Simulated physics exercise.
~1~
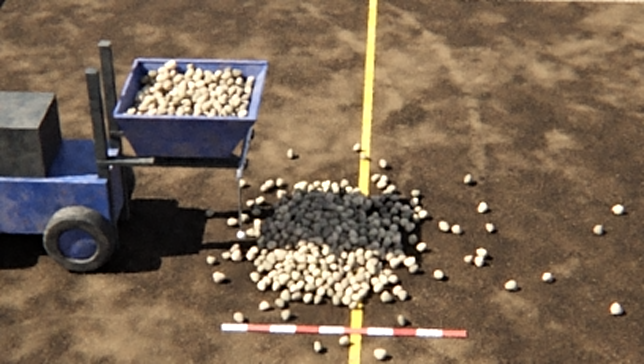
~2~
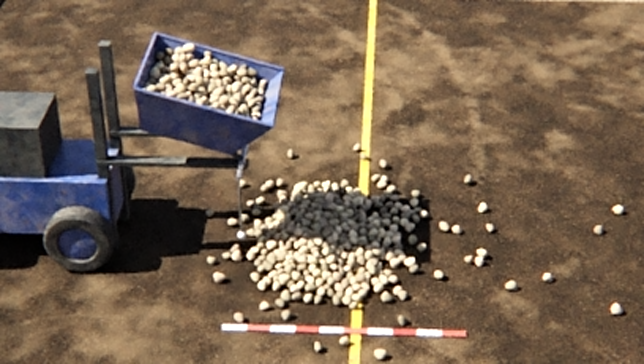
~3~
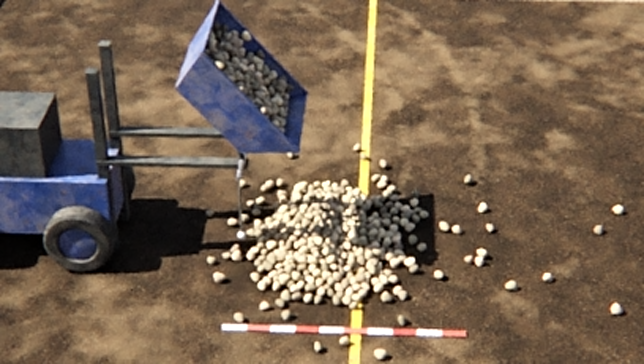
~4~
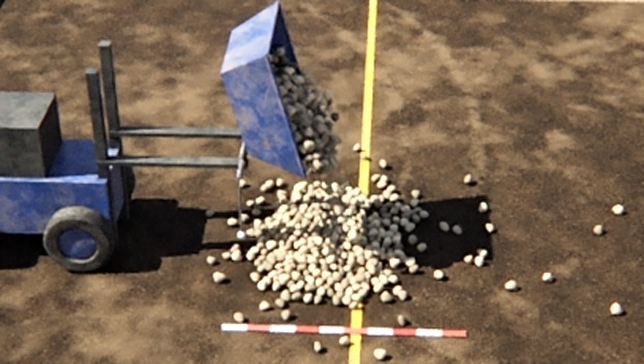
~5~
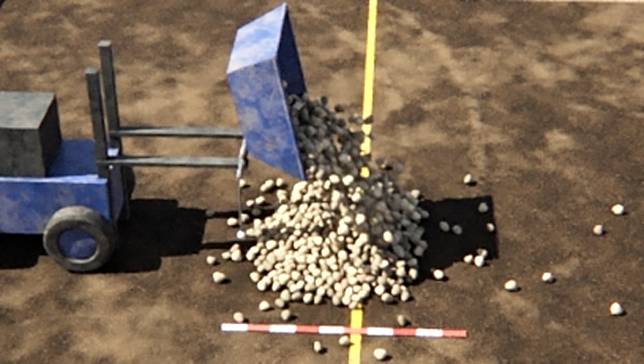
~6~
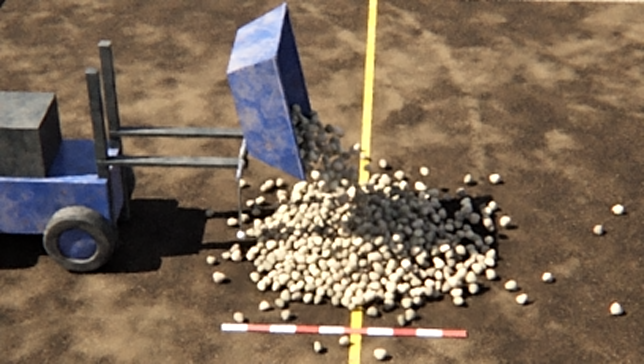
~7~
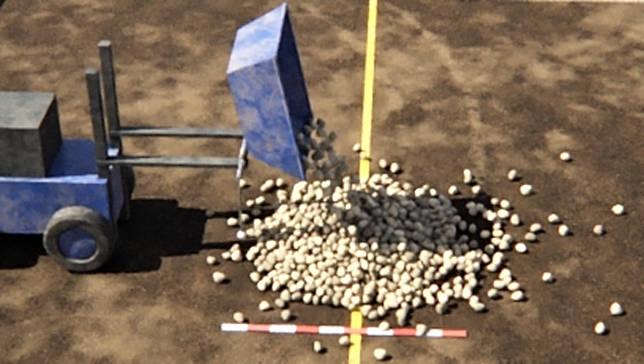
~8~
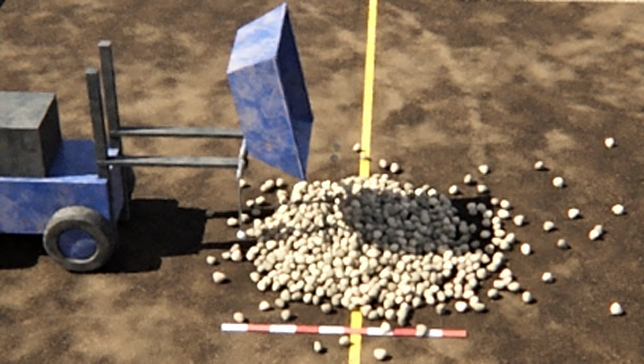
Blue forklift skip tipping pale stones onto a loose pile across a yellow line, spreading it rightward until the skip hangs empty.
